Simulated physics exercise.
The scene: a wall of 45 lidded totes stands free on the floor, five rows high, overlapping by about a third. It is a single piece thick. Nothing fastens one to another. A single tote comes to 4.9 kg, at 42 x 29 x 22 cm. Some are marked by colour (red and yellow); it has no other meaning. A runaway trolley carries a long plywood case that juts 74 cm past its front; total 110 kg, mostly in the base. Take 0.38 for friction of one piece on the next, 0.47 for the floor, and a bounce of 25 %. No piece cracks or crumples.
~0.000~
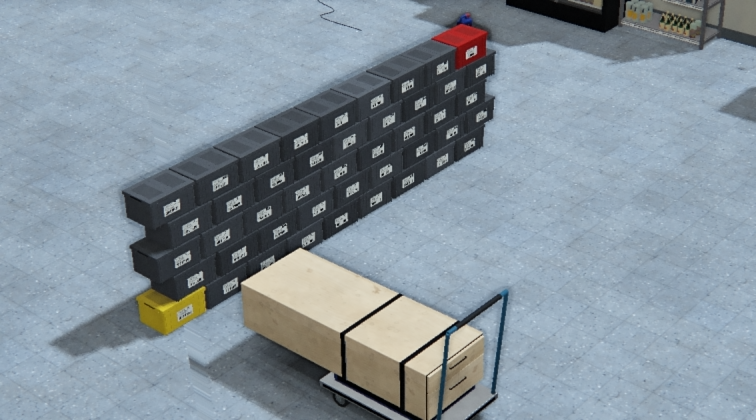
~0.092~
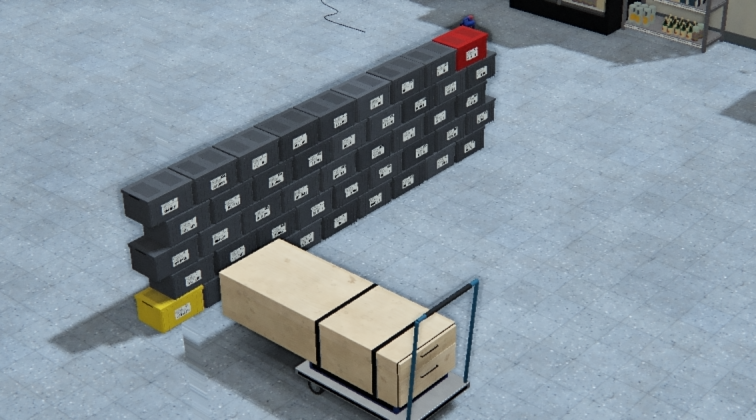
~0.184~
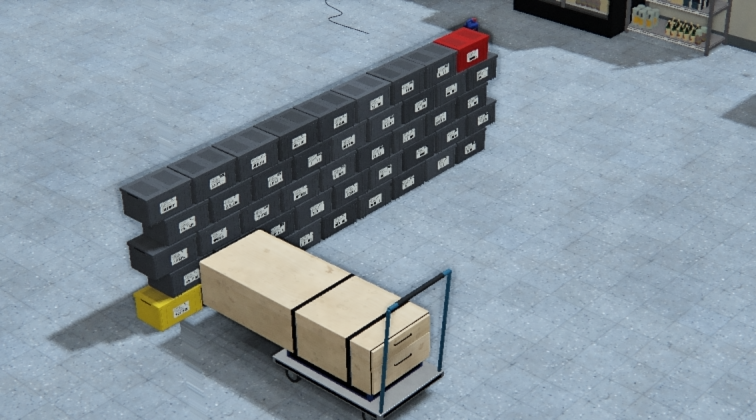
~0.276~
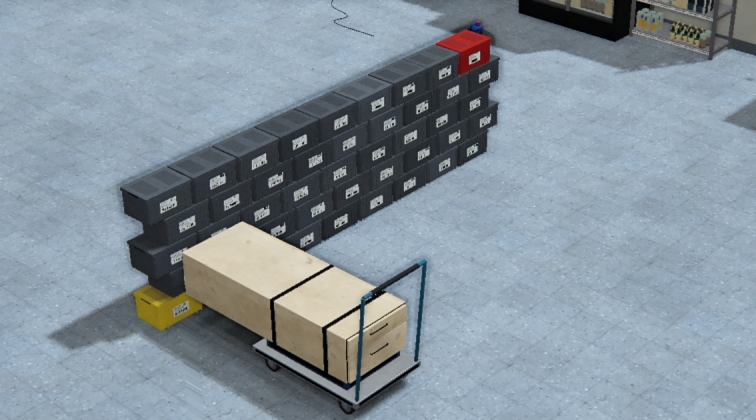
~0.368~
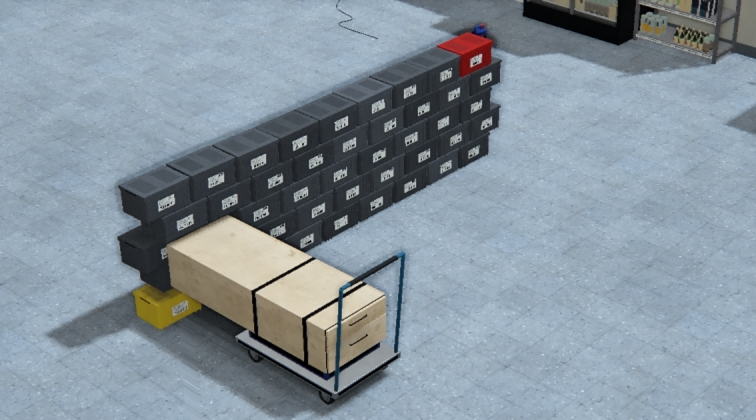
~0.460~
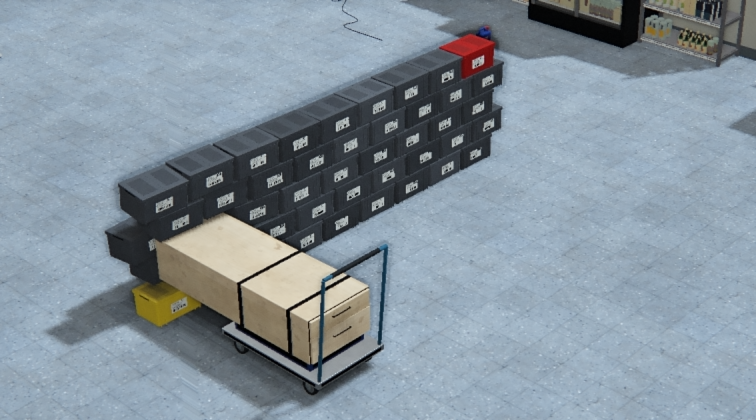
On a pale tiled floor with shelving at the top right, seen from above at an angle, the camera shifts slightly. A long wall of dark lidded totes stands in staggered rows, one red at the top right and one yellow at the bottom left, with a strapped wooden load on a flat trolley before it. The trolley glides leftward, unattended, and the load pushes into the wall's left end, shifting a few totes slightly.
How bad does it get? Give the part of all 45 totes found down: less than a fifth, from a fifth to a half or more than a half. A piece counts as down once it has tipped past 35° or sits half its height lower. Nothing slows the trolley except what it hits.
Less than a fifth of them.
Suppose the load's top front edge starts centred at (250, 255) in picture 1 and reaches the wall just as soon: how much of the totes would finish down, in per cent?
Then about 30 per cent.
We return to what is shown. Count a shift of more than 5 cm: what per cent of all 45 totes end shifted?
It is 30 per cent.
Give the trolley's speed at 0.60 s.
About 1.2 m/s.
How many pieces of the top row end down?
1 from that row.
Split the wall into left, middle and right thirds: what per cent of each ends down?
In per cent: Left 30, middle 0, right 0.
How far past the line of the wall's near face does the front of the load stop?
Some 100 cm beyond.
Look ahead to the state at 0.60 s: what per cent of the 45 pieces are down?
0 per cent by then.
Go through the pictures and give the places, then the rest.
In the first frame (pixels give the middle of a visible side; the camera moves round a little), load (248, 299) 63 cm short of the wall; yellow tote (186, 312); red tote (473, 51); none has stirred.
In the second frame, load (226, 288) 44 cm short of the wall; red tote (473, 53).
In the third frame, load (206, 278) 26 cm short of the wall; red tote (474, 54).
In the fourth frame, load (188, 268) 8 cm short of the wall; red tote (476, 57).
In the fifth frame, load (173, 260) 8 cm into the wall's line; yellow tote (181, 307); movement in 4 of them.
In the sixth frame, load (161, 253) 22 cm into the wall's line; yellow tote (180, 304); red tote (480, 61); steepest lean 6°, the tote at (182, 221); movement in 9 of them.
After 0.60 s, load 40 cm past the wall's line, still rolling; none of the 45 totes down, 12 disturbed.
After 0.84 s, load 67 cm past the wall's line, still rolling; 5 of the 45 totes down.
After 1.28 s, load 96 cm past the wall's line, still rolling; 5 of the 45 totes down; yellow tote 20 cm from its place.
In the end (2.1 s), load 1.01 m past the wall's line, stopped; 5 of the 45 totes down; red tote unmoved; yellow tote 25 cm from its place. That is 11 per cent. From the last view, middles, red tote near (467, 57), yellow tote near (147, 288).
